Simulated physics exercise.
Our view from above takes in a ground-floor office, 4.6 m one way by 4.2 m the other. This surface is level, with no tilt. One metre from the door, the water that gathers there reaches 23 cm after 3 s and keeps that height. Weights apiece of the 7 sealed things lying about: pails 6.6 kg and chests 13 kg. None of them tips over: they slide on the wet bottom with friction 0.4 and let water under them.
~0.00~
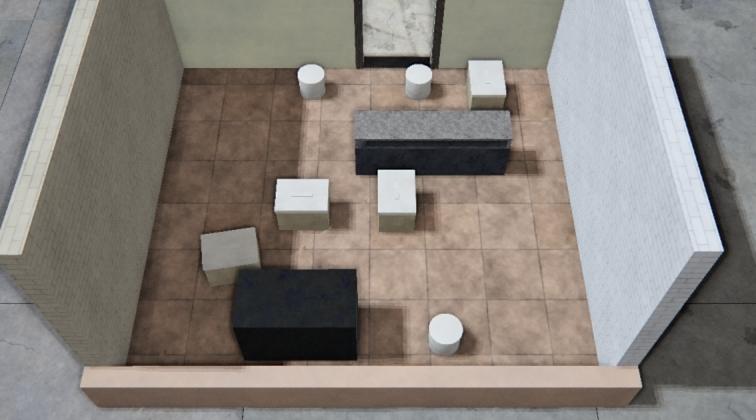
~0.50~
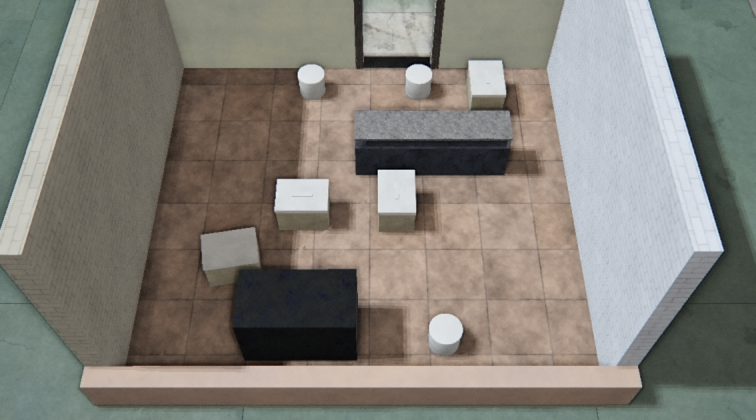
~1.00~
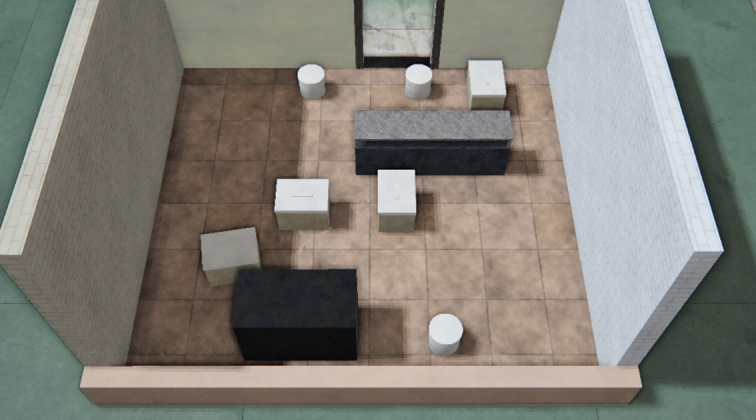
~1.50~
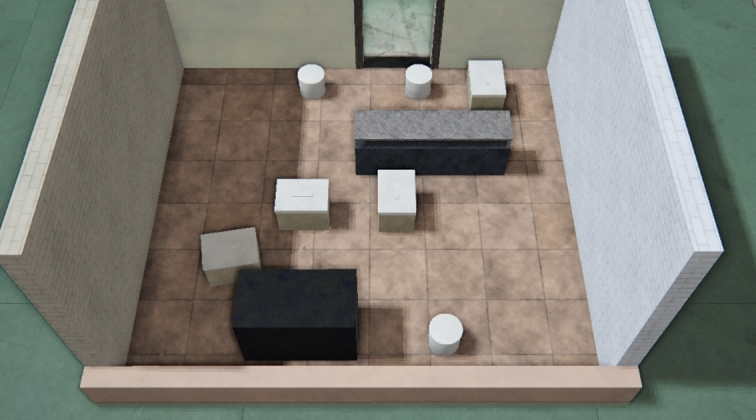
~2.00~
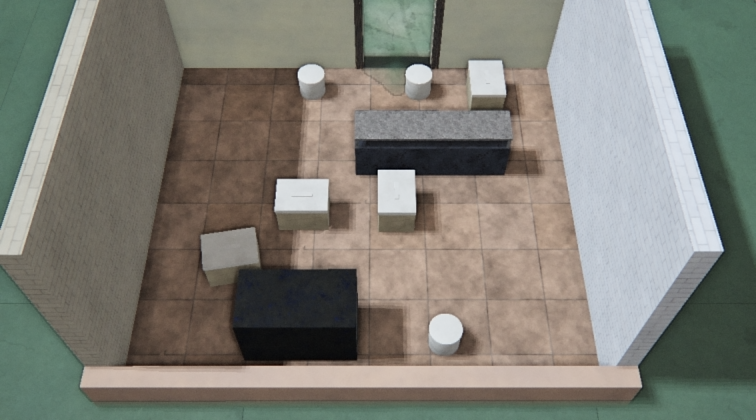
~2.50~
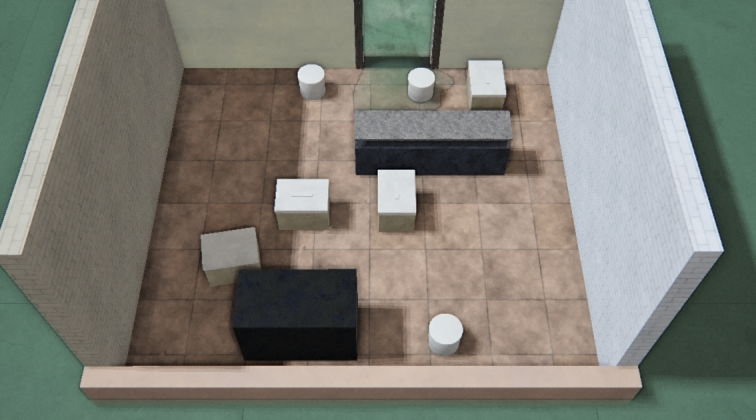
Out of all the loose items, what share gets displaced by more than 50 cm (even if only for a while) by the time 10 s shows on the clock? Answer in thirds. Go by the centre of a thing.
Under a third.
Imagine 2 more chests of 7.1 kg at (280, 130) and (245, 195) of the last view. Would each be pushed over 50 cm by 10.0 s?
Order as asked - beyond the cutoff and beyond the cutoff.
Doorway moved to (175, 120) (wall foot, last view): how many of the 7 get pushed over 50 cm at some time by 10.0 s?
The answer would then be 4.
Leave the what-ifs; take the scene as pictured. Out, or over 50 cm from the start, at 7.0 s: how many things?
Tally: 1.
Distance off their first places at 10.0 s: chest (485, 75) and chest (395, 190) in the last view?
Net displacement, in order: 60 cm; 0 cm.
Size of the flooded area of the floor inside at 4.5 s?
Close to 6.5 m2, I'd say.
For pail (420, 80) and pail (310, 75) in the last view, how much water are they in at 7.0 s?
Roughly 9 and 1 cm.
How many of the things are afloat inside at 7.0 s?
By my count, 2.
After 3.5 s 1 of 7 are over 50 cm from their spots; 0 afloat.
After 4.5 s 1 of 7 are over 50 cm from their spots; 0 afloat.
After 7.0 s 1 of 7 are over 50 cm from their spots; 2 afloat.
After 10.0 s 2 of 7 are over 50 cm from their spots, and 2 have been at some point; 2 afloat.
